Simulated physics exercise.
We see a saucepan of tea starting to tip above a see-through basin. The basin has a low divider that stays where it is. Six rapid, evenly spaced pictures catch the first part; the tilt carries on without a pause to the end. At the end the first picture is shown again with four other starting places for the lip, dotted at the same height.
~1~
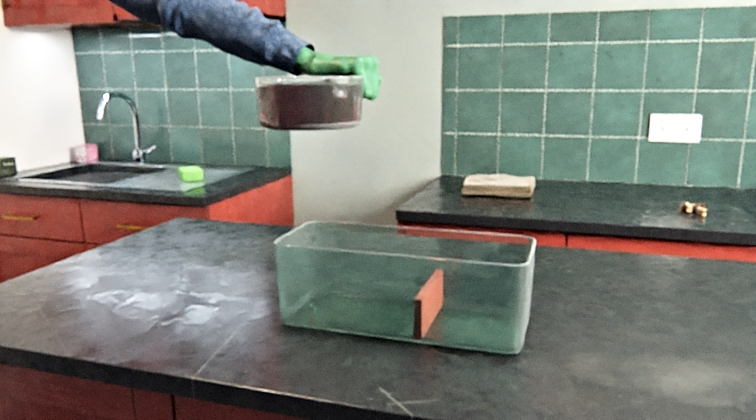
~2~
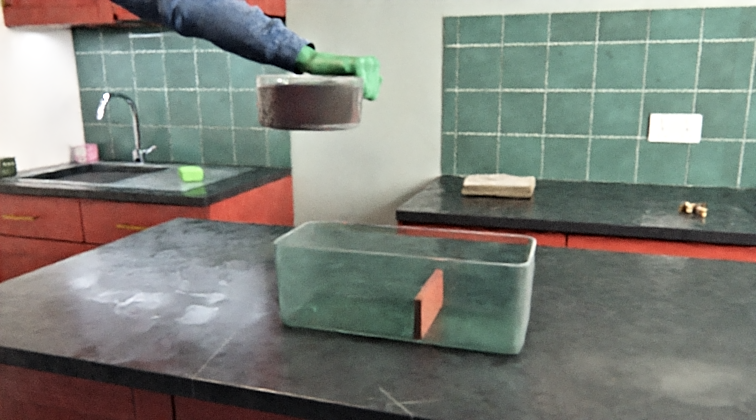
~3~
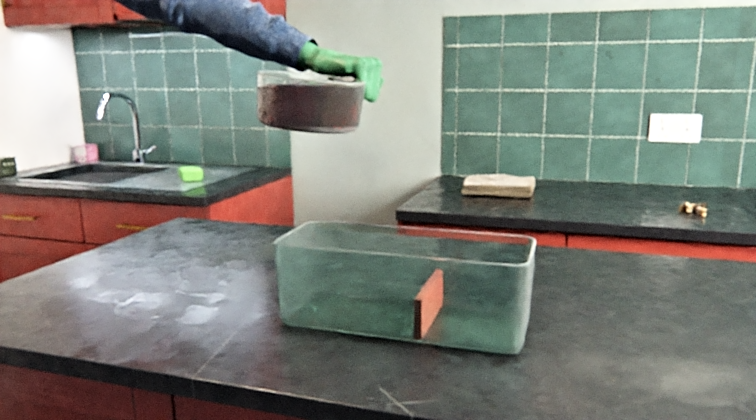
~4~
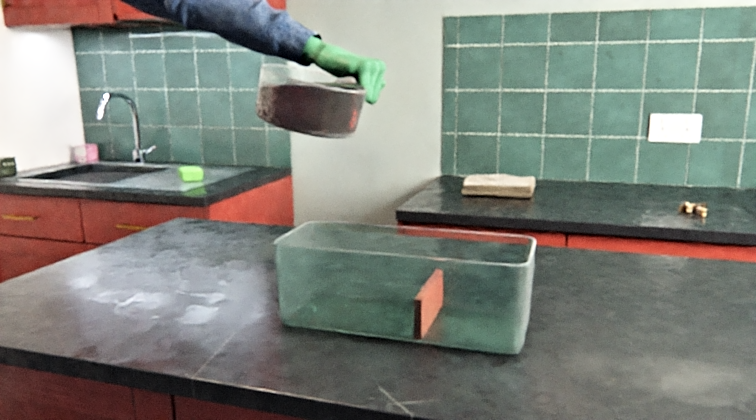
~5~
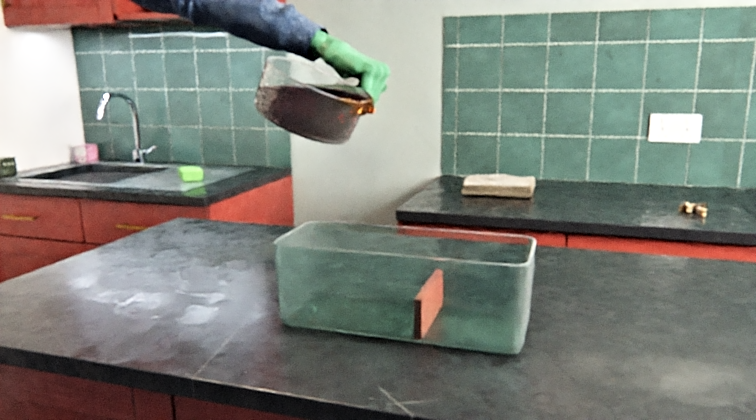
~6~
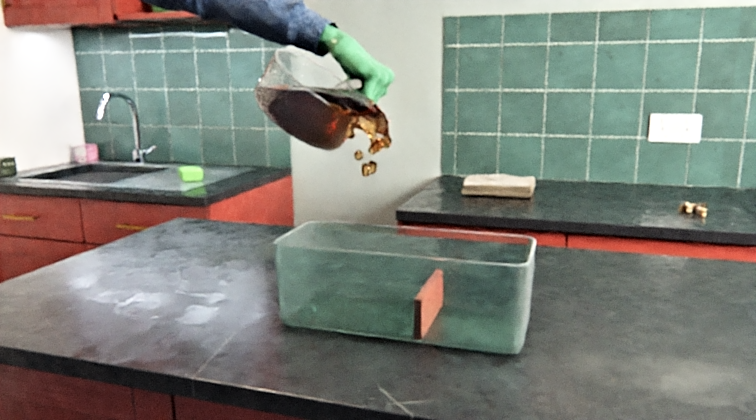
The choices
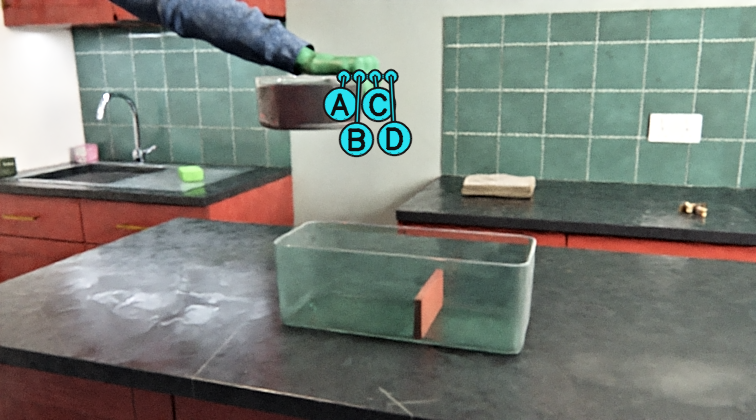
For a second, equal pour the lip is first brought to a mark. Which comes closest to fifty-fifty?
Use spot C.
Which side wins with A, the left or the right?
The left side.
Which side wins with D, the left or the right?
More ends on the right.
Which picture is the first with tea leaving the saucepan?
In picture 4.
On the marked copy, A at (343, 76); B at (359, 76); C at (375, 76); D at (391, 76).
For spot A, about 97 % ends left of the wall and 2 % right of it.
For spot B, about 73 % ends left of the wall and 25 % right of it; 3 % is lost outside.
For spot C, about 48 % ends left of the wall and 50 % right of it.
For spot D, about 32 % ends left of the wall and 67 % right of it.
